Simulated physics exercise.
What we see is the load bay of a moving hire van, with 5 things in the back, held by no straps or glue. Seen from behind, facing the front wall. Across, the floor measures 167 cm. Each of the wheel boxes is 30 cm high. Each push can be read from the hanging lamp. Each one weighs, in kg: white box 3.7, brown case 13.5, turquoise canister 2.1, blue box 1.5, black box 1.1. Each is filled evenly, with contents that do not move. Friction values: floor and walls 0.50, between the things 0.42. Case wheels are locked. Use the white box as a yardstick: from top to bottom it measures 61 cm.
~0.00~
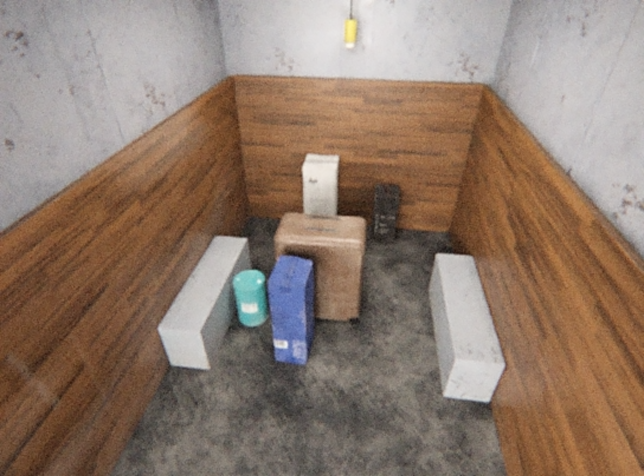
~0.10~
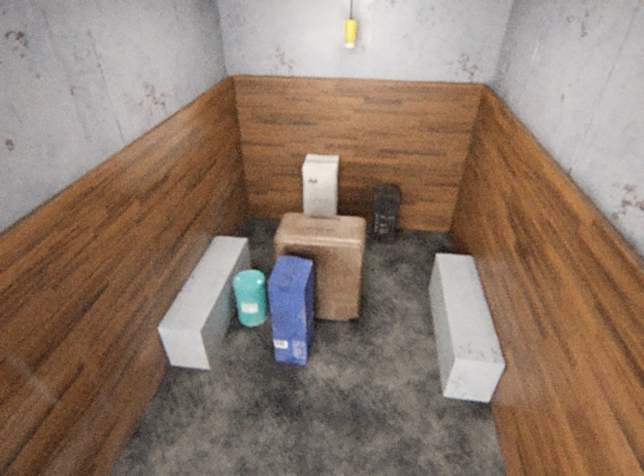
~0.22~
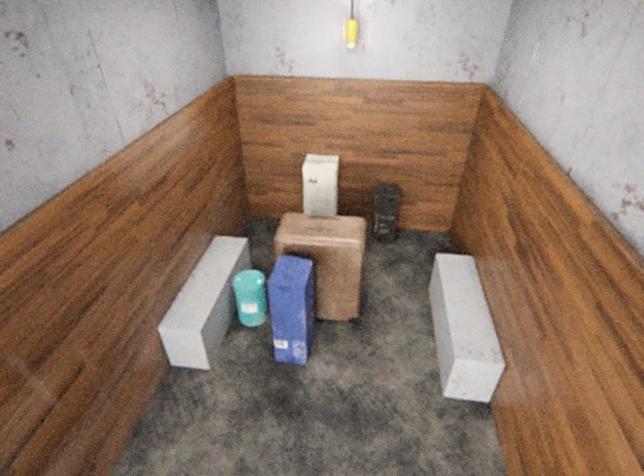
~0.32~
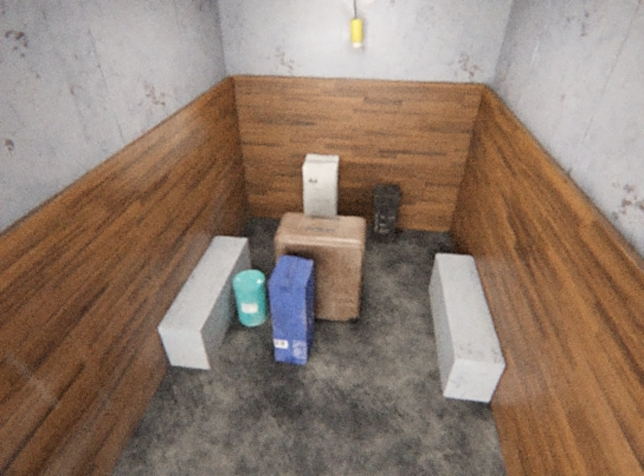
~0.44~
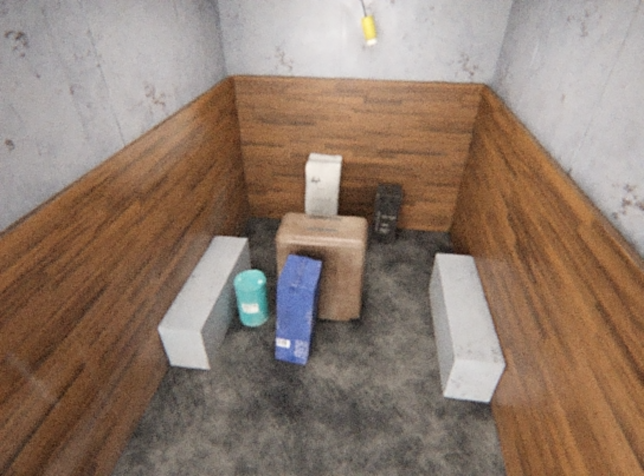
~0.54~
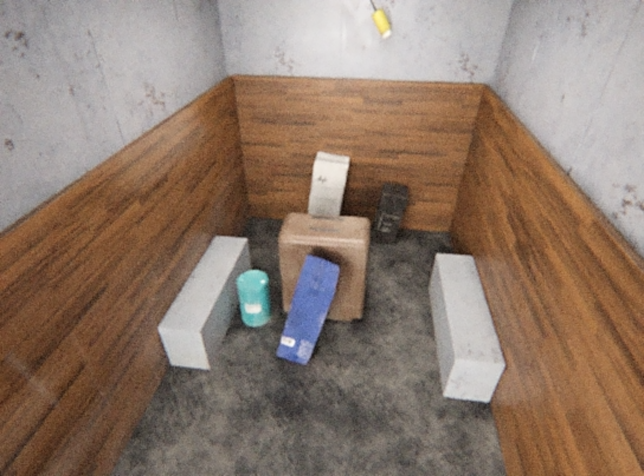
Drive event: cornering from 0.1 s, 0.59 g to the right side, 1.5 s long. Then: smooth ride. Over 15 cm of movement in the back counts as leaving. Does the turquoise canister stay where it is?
No.
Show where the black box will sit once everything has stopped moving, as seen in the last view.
Close to pixel (426, 231) in the final view.
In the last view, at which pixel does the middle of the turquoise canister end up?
Around (337, 308).
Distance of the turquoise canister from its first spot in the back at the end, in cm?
Roughly 52 cm.
After 0.74 s, load feels 0.59 g right; turquoise canister slid 8 cm near (264, 299); blue box leaning 57°; black box leaning 42°.
After 1.04 s, load feels 0.59 g right; turquoise canister slid 22 cm near (288, 301); white box leaning 62°; blue box on its side.
At rest (2.2 s), tipped over in the back, white box, blue box and black box; not toppled but over 15 cm from the start, brown case and turquoise canister. In the last view, turquoise canister near (337, 308).
